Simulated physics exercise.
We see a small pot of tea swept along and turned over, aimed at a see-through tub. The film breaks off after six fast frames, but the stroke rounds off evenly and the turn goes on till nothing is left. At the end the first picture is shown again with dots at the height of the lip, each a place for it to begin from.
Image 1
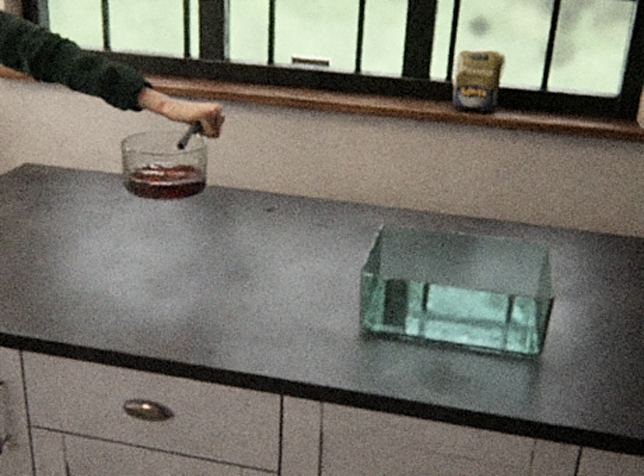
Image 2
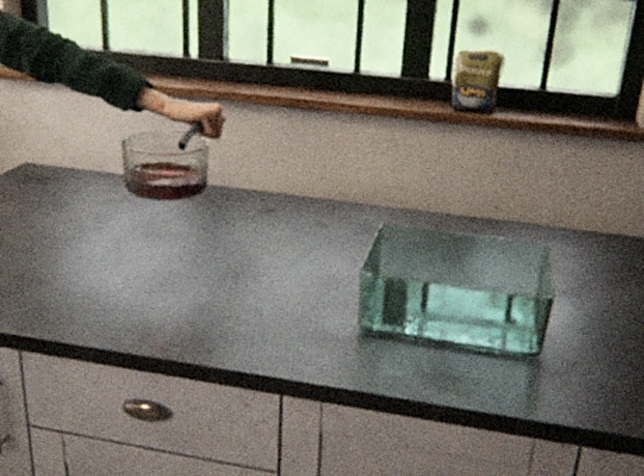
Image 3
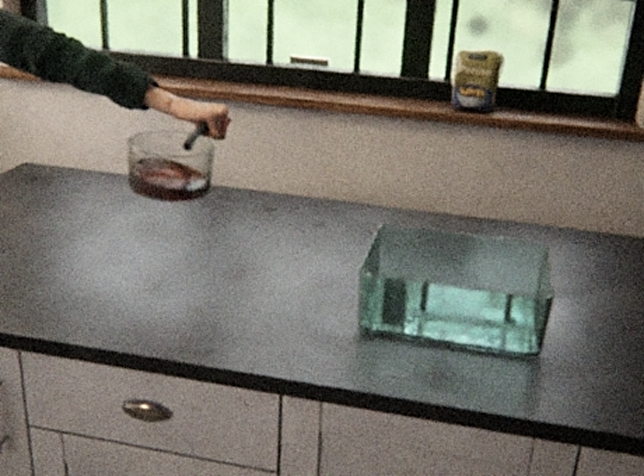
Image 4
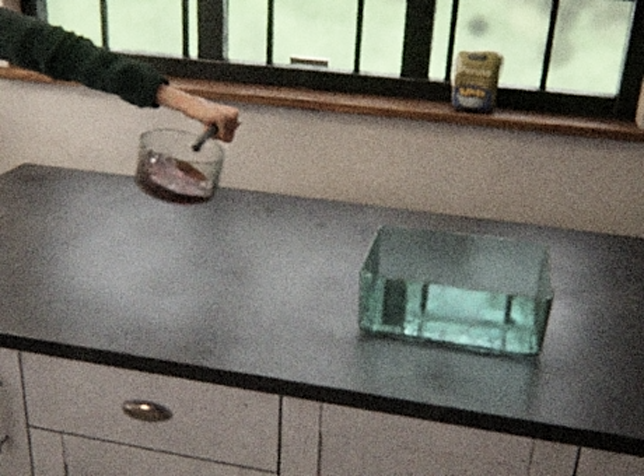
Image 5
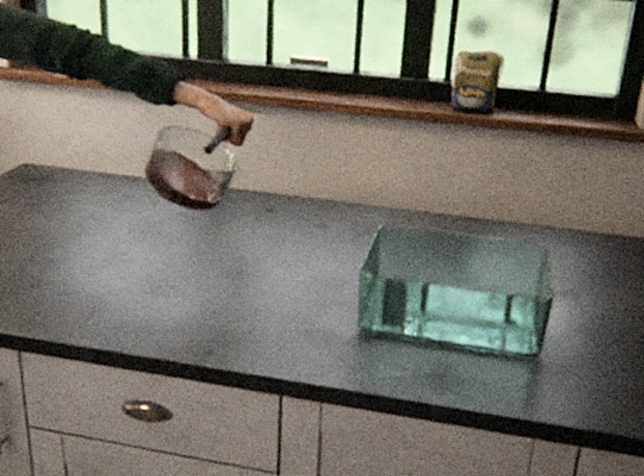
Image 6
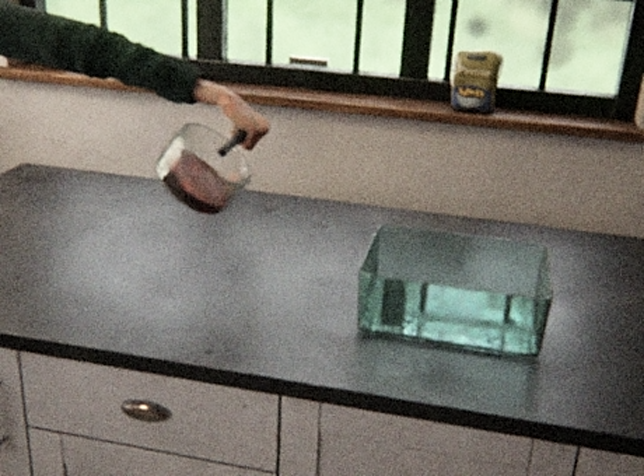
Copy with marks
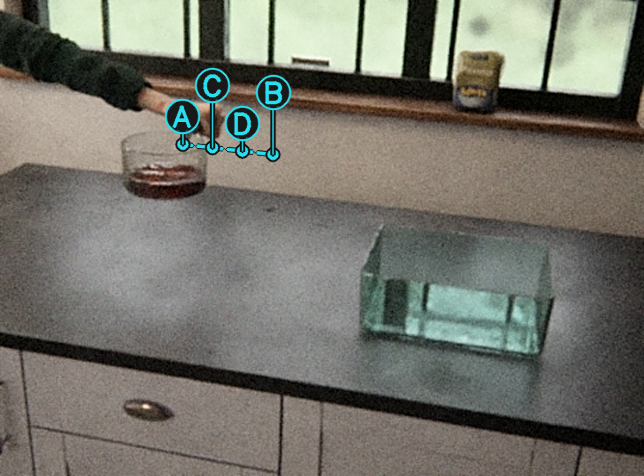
At first, a hand in a dark green sleeve holds a small clear pot of reddish-brown tea upright above a dark countertop, left of a see-through tub. The hand then moves the pot a little to the right, tilting it gradually until it leans steeply, the tea still inside.
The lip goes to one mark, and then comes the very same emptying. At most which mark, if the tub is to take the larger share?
Use place D.
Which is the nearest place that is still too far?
C.
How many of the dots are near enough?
Two of the four.
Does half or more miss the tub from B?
No.
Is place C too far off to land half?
Yes, it does.
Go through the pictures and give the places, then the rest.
In the first picture, upright, lip at (203, 146); tub from (359, 328) to (542, 356); nothing has left yet.
In the second picture, upright, lip at (204, 146); nothing has left yet.
In the third picture, tipped about 4°, lip at (210, 150); nothing has left yet.
In the fourth picture, tipped about 11°, lip at (221, 157); nothing has left yet.
In the fifth picture, tipped about 23°, lip at (235, 168); nothing has left yet.
In the sixth picture, tipped about 37°, lip at (248, 180); nothing has left yet.
In cyan, A at (182, 144); B at (273, 154); C at (212, 147); D at (242, 151).
With A, about 0 % lands in the tub, 95 % falls short and 5 % goes beside or beyond.
With B, about 79 % lands in the tub, 1 % falls short and 20 % goes beside or beyond.
With C, about 16 % lands in the tub, 79 % falls short and 5 % goes beside or beyond.
With D, about 84 % lands in the tub, 8 % falls short and 8 % goes beside or beyond.
